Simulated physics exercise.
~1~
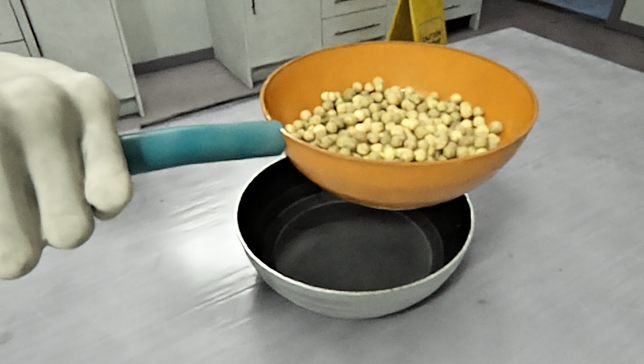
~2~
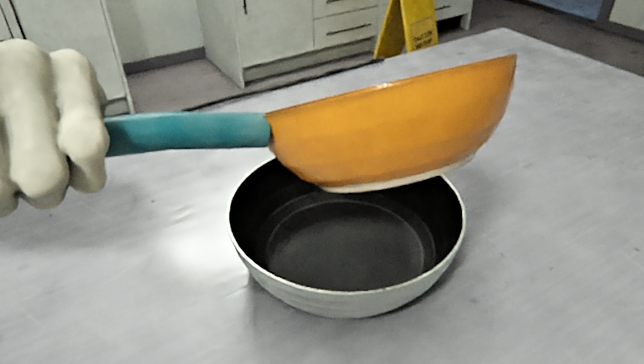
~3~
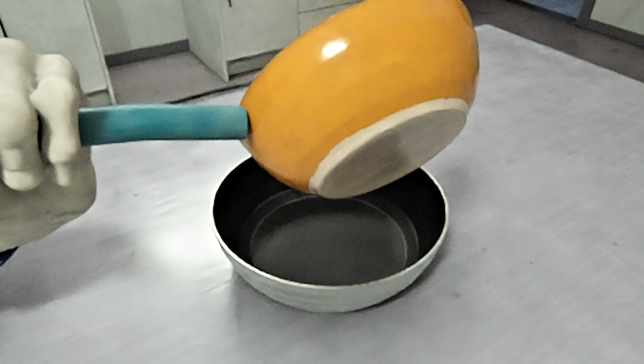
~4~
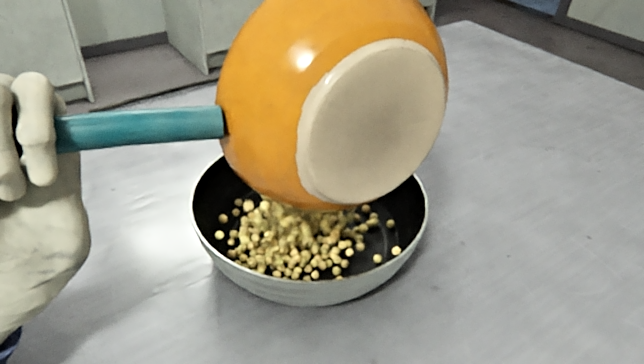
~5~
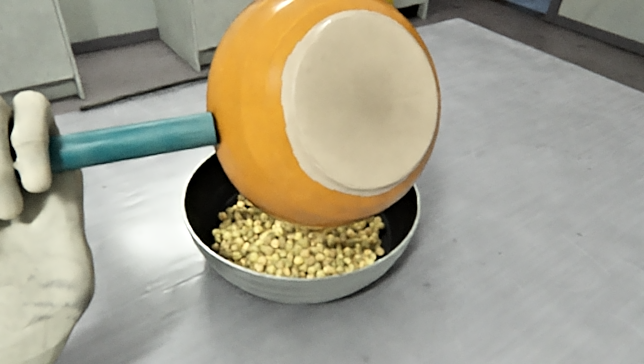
Gloved hand tipping an orange pan with a teal handle, pouring soya beans into a dark-lined pan on a grey table.
